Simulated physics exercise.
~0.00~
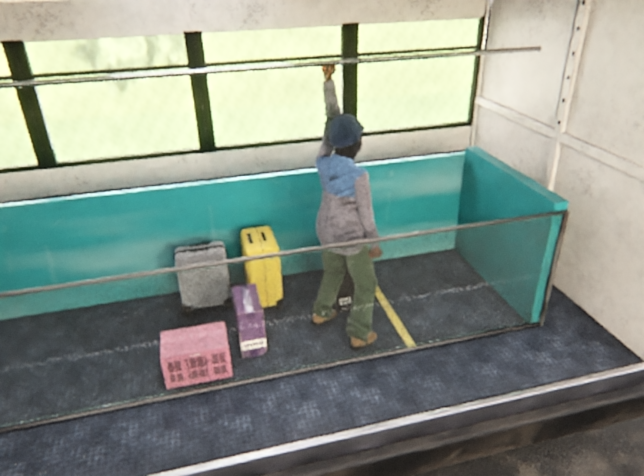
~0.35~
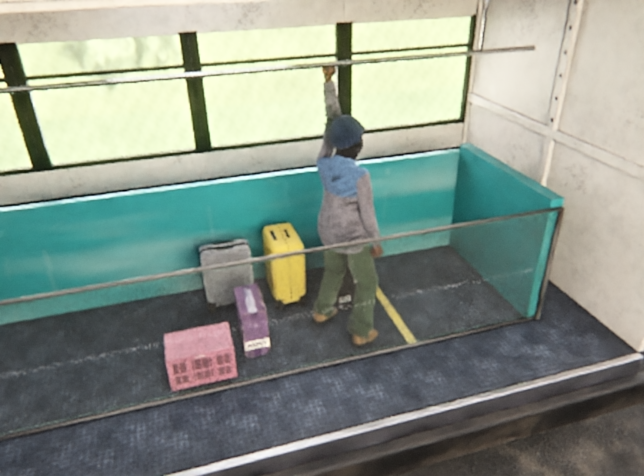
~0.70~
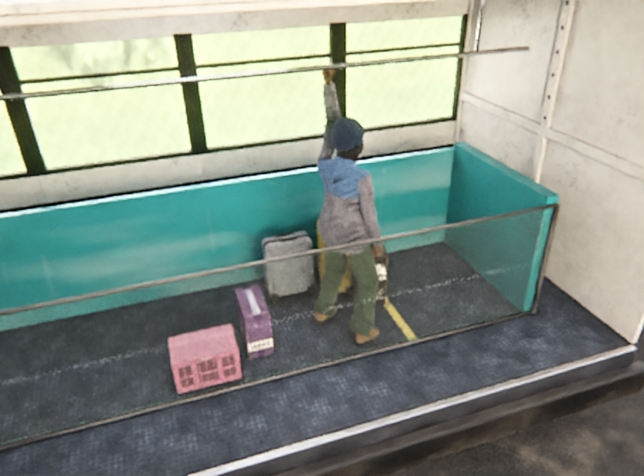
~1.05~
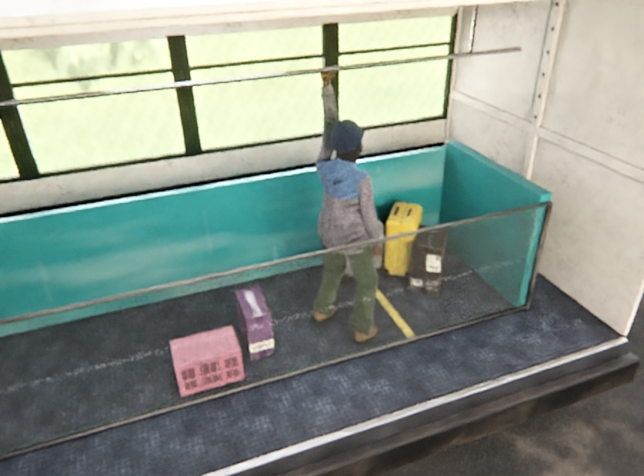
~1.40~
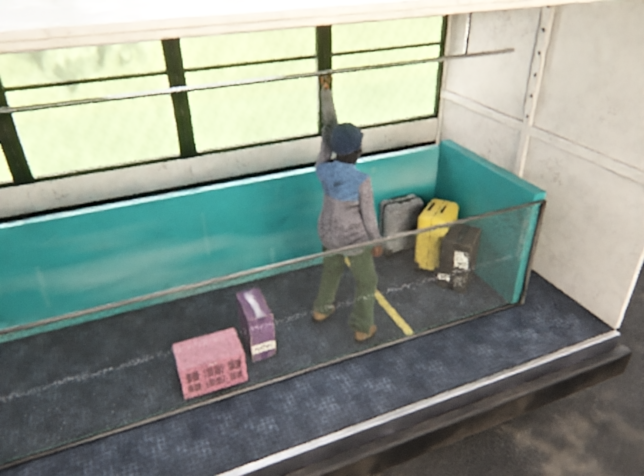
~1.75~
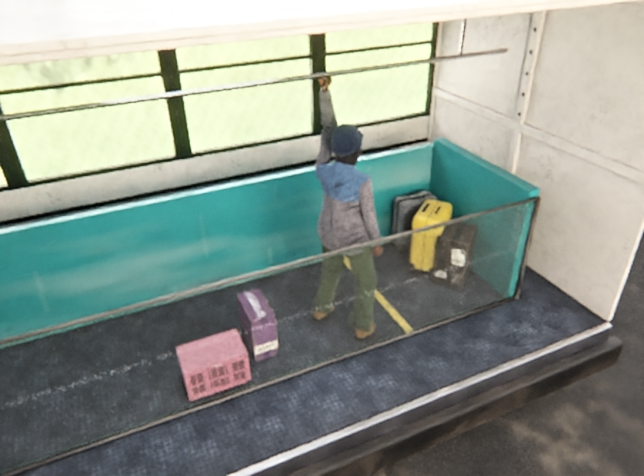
The clip opens on a bus bay with teal walls, where a passenger in a blue cap grips an overhead rail beside a yellow floor line. A grey case and a yellow case stand upright to the left, behind a pink crate and a purple carton. Both cases roll right, passing behind the passenger, while a dark pack also shifts right. They cross the line and near the far corner, where the yellow case finally edges back slightly. The grey case, yellow case and pack end upright beyond the line, with the crate and carton still short of it.
